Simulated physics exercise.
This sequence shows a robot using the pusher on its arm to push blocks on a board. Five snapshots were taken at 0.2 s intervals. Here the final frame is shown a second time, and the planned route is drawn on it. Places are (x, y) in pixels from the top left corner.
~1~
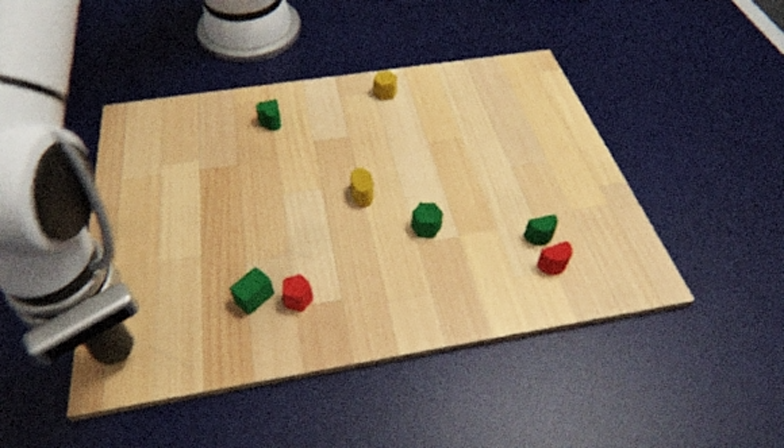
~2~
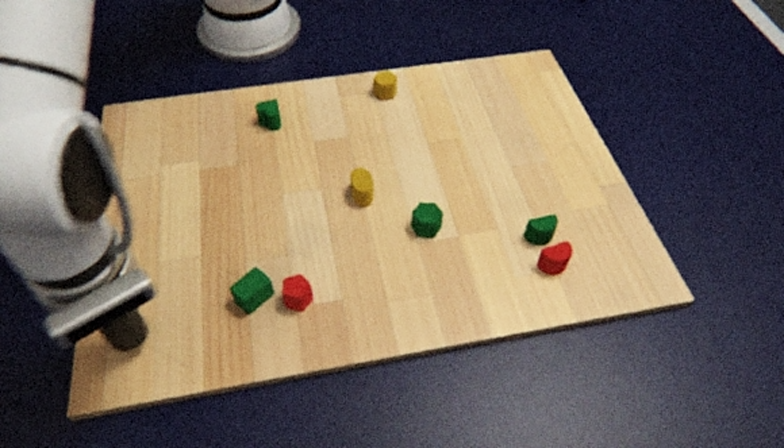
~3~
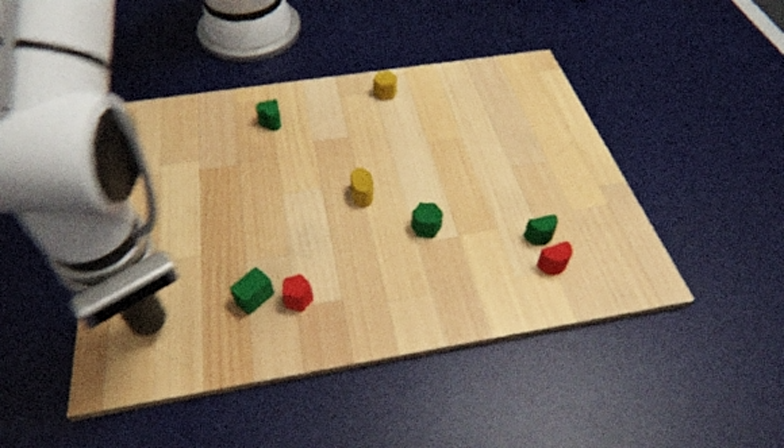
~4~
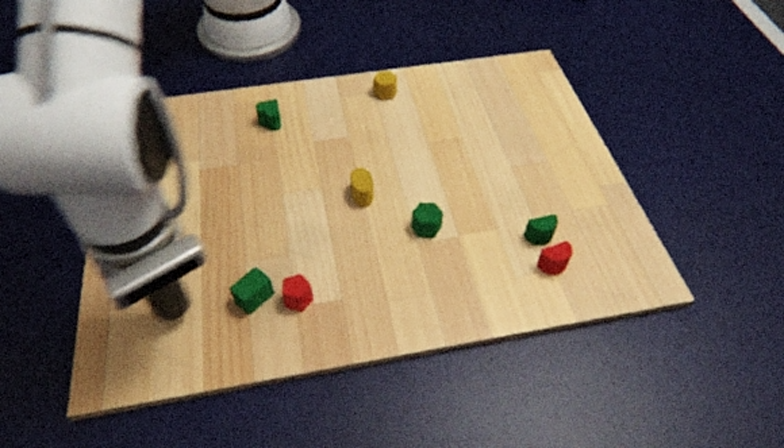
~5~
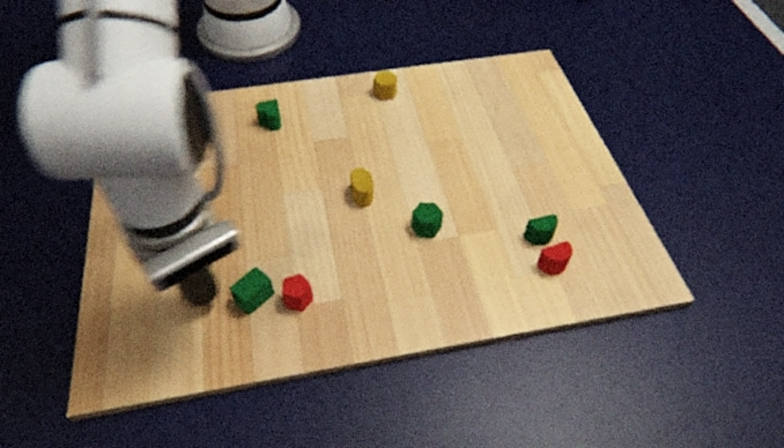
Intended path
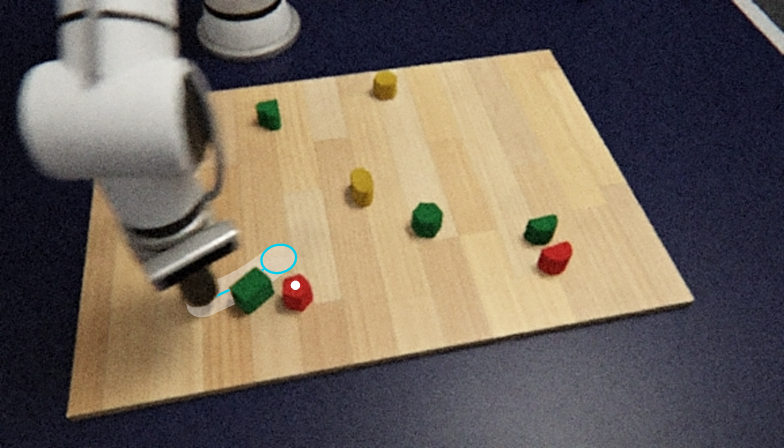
The clip opens on a white robot arm at the left of a wooden board scattered with green, red and yellow blocks, its dark tip near the lower-left corner. The arm moves steadily right and slightly up the board, drawing close to a green block beside a red one, while all the blocks stay still.
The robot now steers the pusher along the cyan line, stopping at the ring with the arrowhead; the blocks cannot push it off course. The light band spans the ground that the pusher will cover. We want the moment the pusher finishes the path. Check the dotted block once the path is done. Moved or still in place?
By the end it is where it was.
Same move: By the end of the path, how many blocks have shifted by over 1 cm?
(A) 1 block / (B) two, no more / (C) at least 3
The correct letter is A.
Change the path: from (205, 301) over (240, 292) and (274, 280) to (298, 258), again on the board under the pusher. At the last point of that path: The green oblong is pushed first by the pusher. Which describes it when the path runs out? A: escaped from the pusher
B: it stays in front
(A)
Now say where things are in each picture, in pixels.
Pusher's lower end (115, 349); green oblong (250, 283); red pentagonal block (295, 285), in the first frame.
Pusher (129, 335); blocks still, in the second frame.
Pusher (148, 321); blocks still, in the third frame.
Pusher (172, 306); blocks still, in the fourth frame.
Pusher (201, 293); green oblong (250, 283); red pentagonal block (295, 285), in the fifth frame.
Drawn move, from (205, 301) through (245, 282) to (279, 259); the dot is on the red pentagonal block.
What follows on the original path. Halfway along, pusher (242, 273); green oblong (262, 284).
At the end, pusher (277, 249); green oblong (264, 283); red pentagonal block still.
